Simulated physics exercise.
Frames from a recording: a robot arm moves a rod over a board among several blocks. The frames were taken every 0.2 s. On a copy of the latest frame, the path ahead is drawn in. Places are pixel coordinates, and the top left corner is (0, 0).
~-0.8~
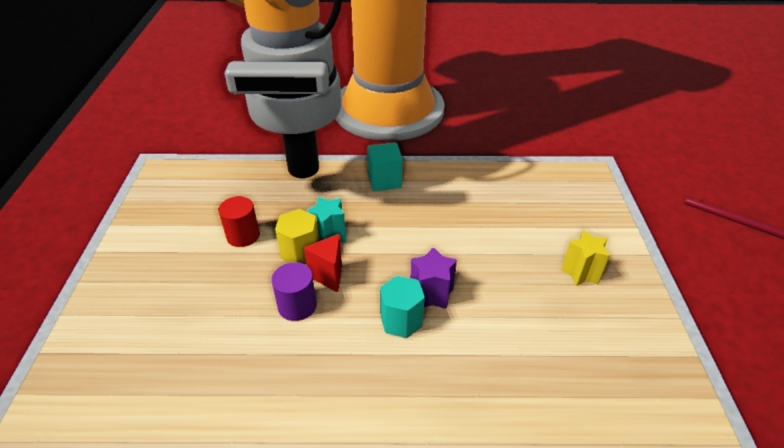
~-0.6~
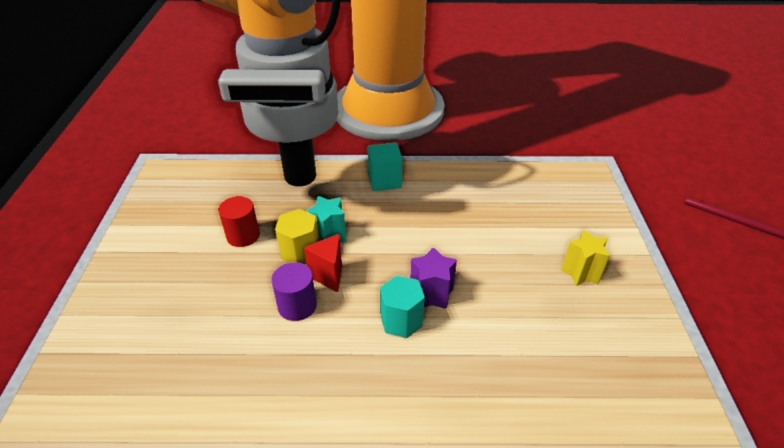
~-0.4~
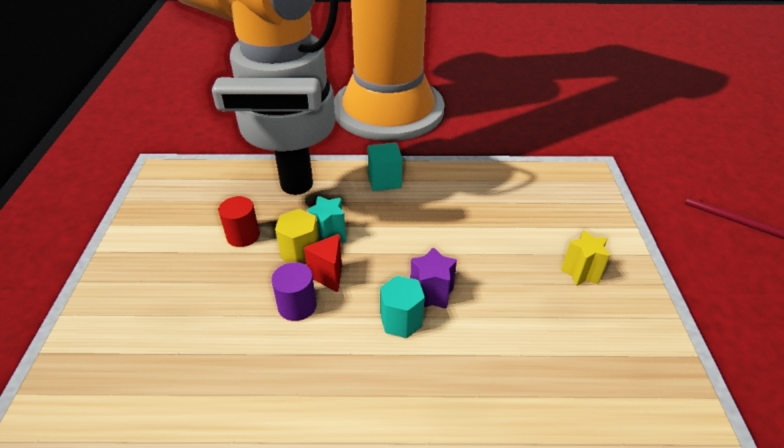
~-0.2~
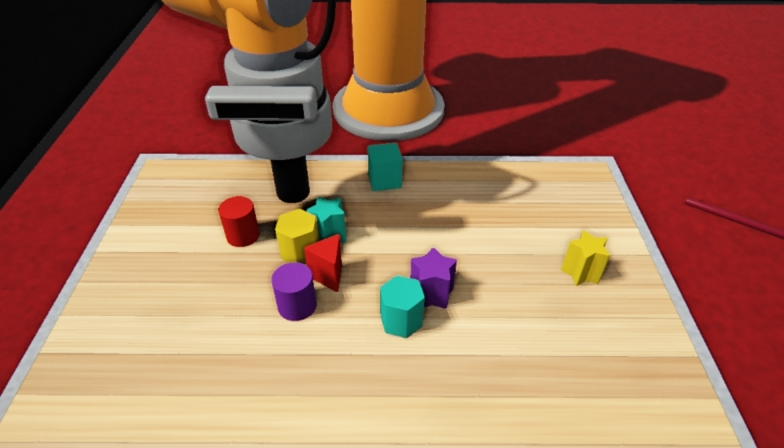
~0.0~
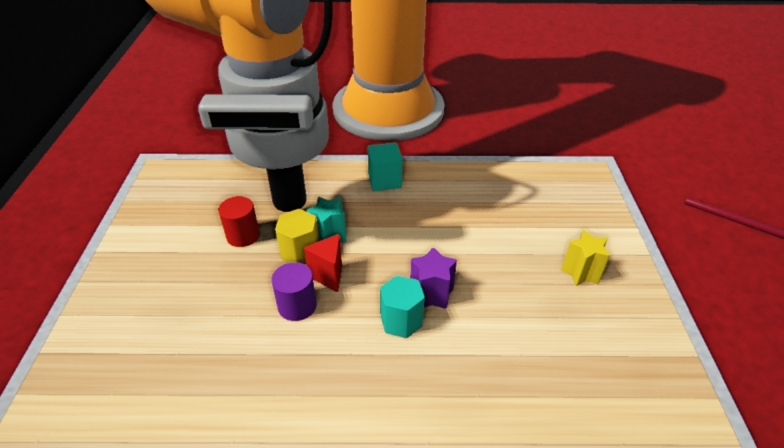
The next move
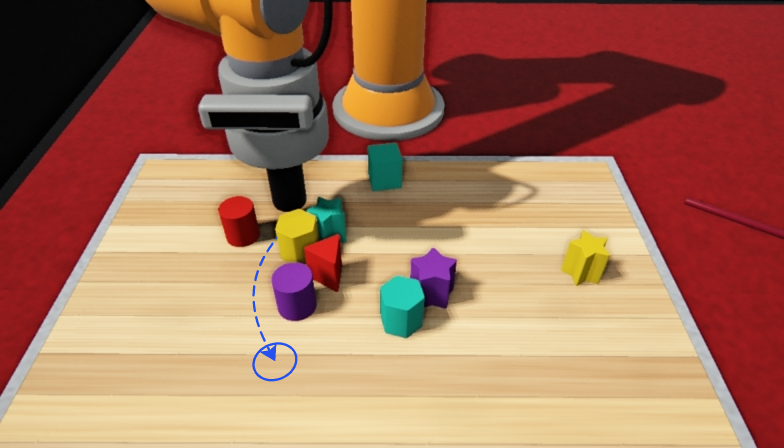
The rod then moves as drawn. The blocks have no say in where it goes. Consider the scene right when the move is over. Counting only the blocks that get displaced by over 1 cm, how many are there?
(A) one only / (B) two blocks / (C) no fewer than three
Option A.
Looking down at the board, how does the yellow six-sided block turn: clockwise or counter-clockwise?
Against the clock.
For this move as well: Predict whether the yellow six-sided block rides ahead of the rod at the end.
The yellow six-sided block slips off.
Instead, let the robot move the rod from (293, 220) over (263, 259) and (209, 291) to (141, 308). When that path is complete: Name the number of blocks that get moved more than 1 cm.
In total, one block gets moved by over 1 cm.
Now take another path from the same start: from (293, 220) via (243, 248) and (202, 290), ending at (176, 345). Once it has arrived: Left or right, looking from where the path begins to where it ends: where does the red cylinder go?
The red cylinder is shifted sideways to the right, facing along the path from start to end.
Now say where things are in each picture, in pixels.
In the first frame, rod tip (304, 170); block tops, red cylinder (236, 207); yellow six-sided block (296, 223).
In the second frame, rod (301, 178); blocks unchanged.
In the third frame, rod (297, 186); blocks unchanged.
In the fourth frame, rod (294, 194); blocks unchanged.
In the fifth frame, rod (290, 203); red cylinder (236, 207); yellow six-sided block (296, 223).
Path on the board, from (293, 220) by way of (263, 259) and (254, 308) to (275, 361).
What follows on the original path. One third of the way, rod (259, 242); yellow six-sided block (294, 233), turned 50° anticlockwise.
Two thirds of the way, rod (250, 292); yellow six-sided block (294, 233), turned 50° anticlockwise.
At the end, rod (271, 344); red cylinder in place; yellow six-sided block (294, 233), turned 50° anticlockwise.
